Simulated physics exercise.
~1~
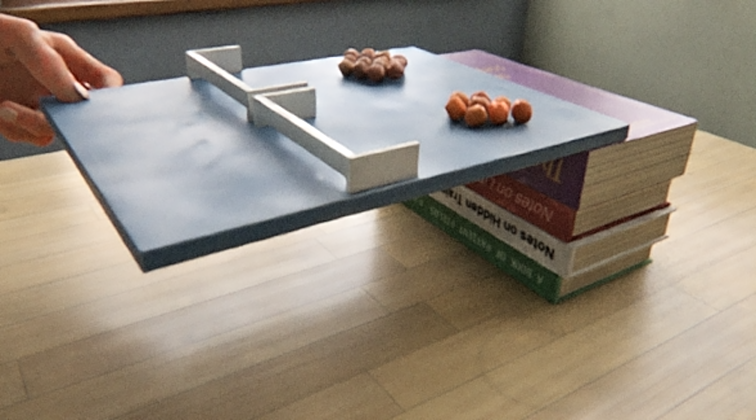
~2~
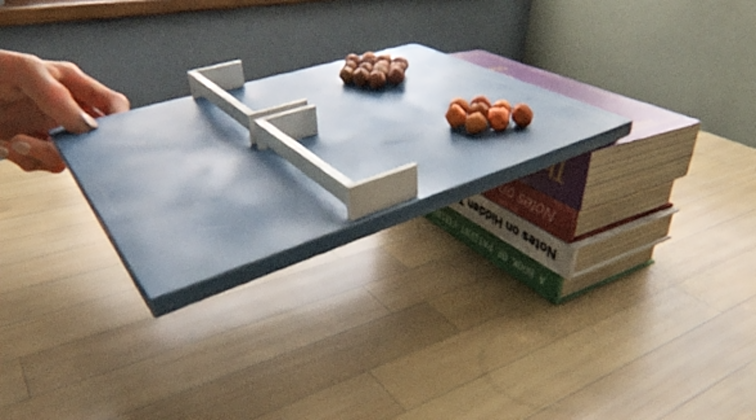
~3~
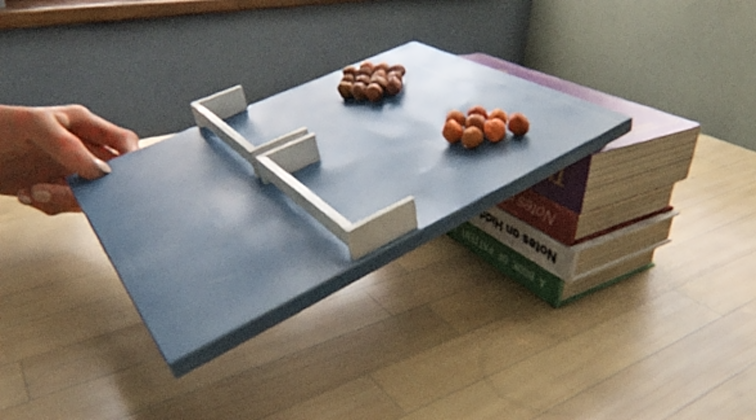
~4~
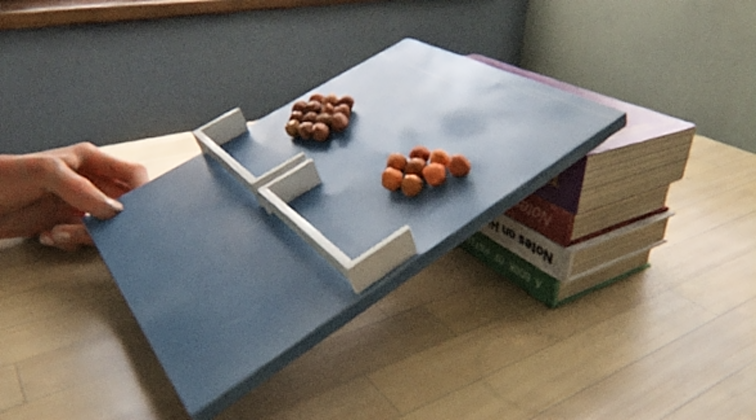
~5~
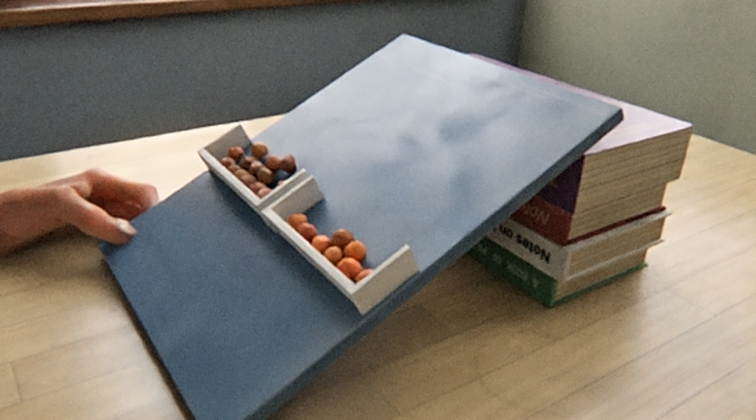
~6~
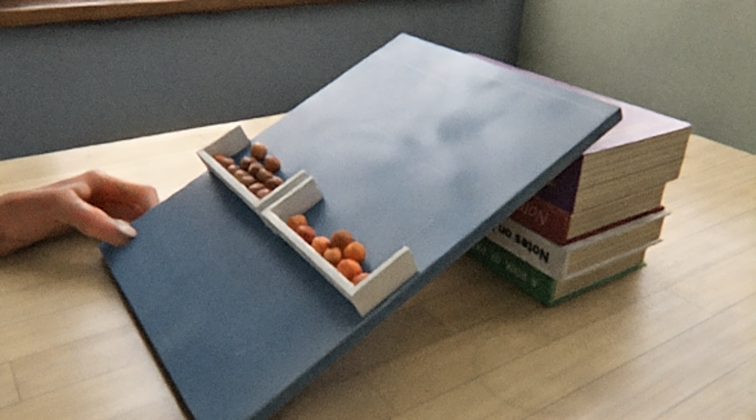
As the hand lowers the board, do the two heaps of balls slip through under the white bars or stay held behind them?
Both heaps stay held behind the white bars. Neither the orange balls nor the brown ones get through the gaps.
